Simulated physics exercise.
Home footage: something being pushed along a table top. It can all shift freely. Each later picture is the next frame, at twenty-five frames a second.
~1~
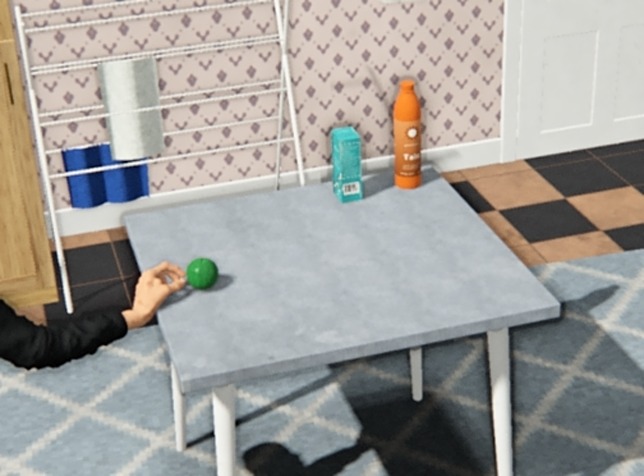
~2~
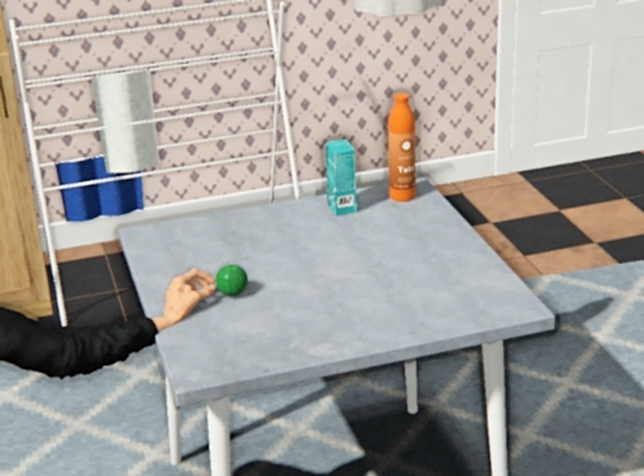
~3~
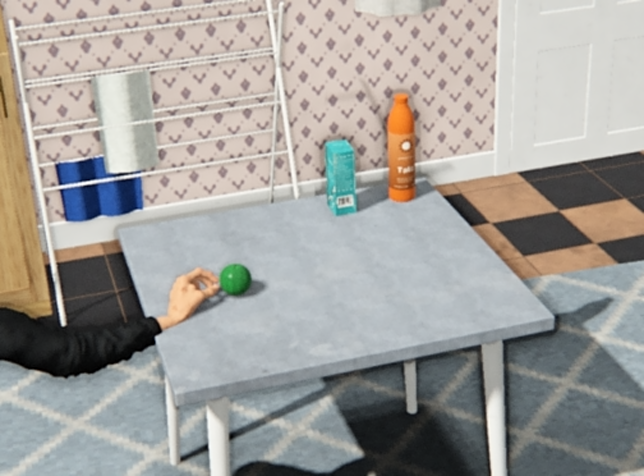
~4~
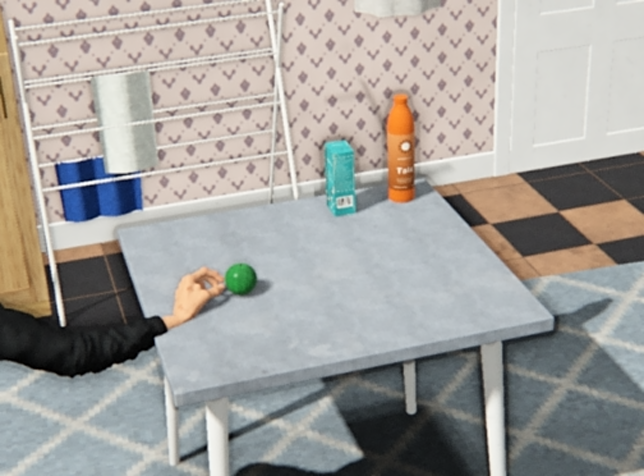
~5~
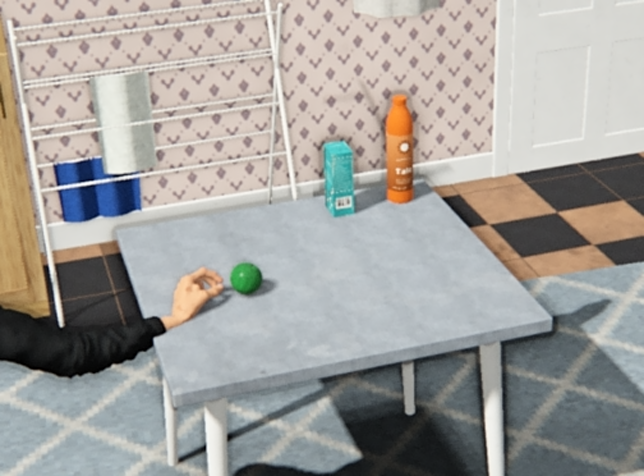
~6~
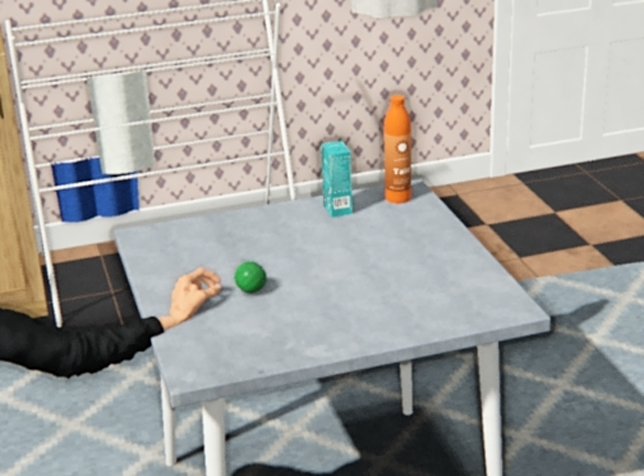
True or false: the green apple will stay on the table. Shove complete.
True.
Then, 0.20 s after the last picture, green apple rolled about its own width near (278, 272).
Then, 0.40 s after the last picture, green apple rolled well along near (297, 269).
Then, 0.90 s after the last picture, green apple rolled well along near (314, 266).
At rest, moved from the start, green apple. Seen from the same camera at the end, green apple near (314, 266).
